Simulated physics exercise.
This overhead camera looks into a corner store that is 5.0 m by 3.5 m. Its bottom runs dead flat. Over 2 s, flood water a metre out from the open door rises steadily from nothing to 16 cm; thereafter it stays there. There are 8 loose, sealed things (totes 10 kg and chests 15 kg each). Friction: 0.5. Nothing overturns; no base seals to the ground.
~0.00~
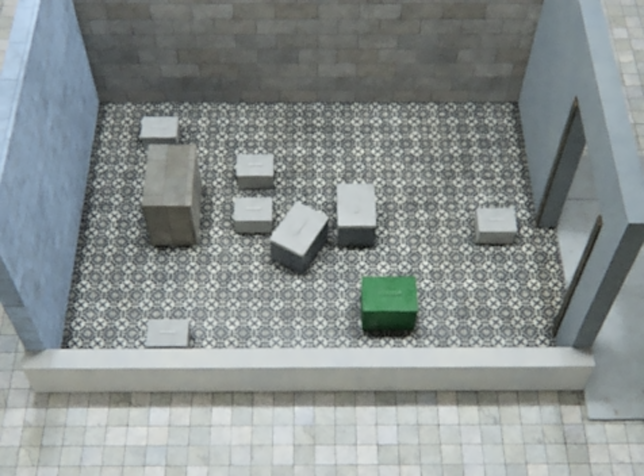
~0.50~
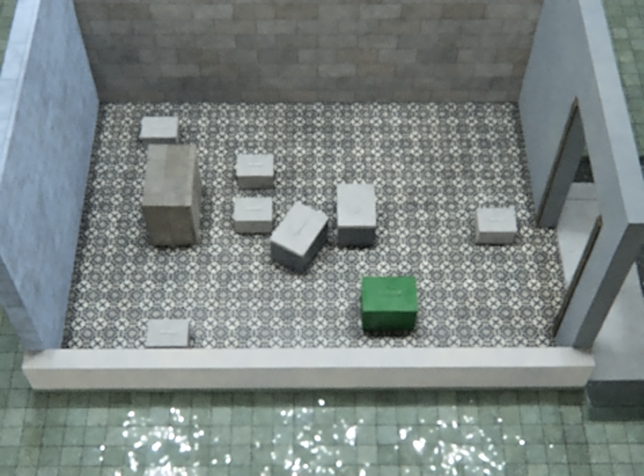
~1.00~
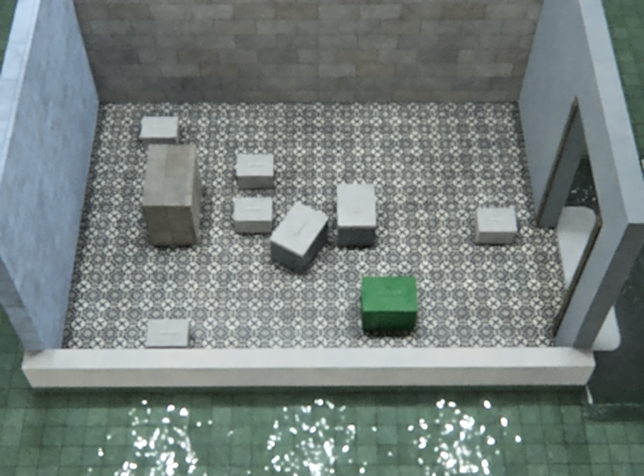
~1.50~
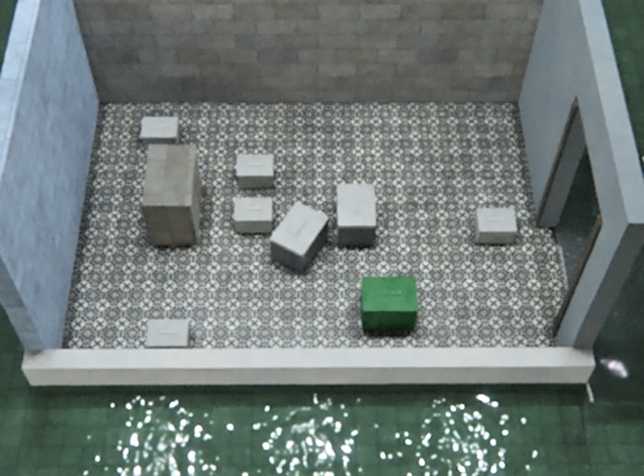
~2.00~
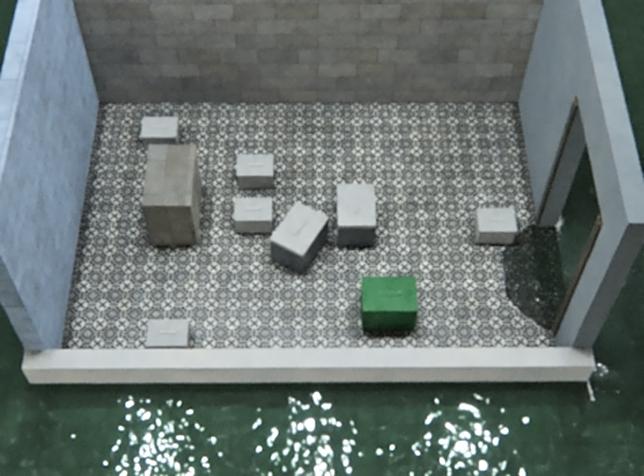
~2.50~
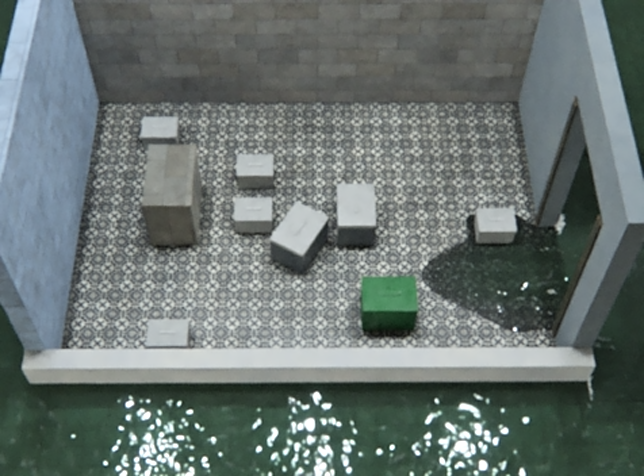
Water rising around a walled room, then entering through the right doorway and spreading across the patterned floor among motionless boxes.
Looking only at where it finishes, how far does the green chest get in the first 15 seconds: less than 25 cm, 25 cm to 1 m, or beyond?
My money says it heads well off.
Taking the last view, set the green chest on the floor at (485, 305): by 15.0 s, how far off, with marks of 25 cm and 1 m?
Outcome - it ends up well away.
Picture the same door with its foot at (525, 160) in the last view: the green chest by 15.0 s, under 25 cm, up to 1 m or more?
Result for the green chest - displaced slightly.
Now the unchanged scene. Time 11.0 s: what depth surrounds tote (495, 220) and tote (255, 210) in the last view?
Some 5 cm at the first, some 4 cm at the second.
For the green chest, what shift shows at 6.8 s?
About 80 cm by then.
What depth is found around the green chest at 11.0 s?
9 cm or so.
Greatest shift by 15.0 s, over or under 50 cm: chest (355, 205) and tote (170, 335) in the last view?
Above, above.
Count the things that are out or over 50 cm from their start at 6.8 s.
The number comes to 1.
After 3.5 s the green chest is near (385, 295), 0.0 m from its start, aground; 0 afloat.
After 6.8 s the green chest is near (312, 306), 0.8 m from its start, afloat; 1 afloat.
After 11.0 s the green chest is near (168, 282), 2.2 m from its start, afloat; 2 afloat.
After 15.0 s the green chest is near (110, 226), 3.0 m from its start, afloat; 7 afloat.
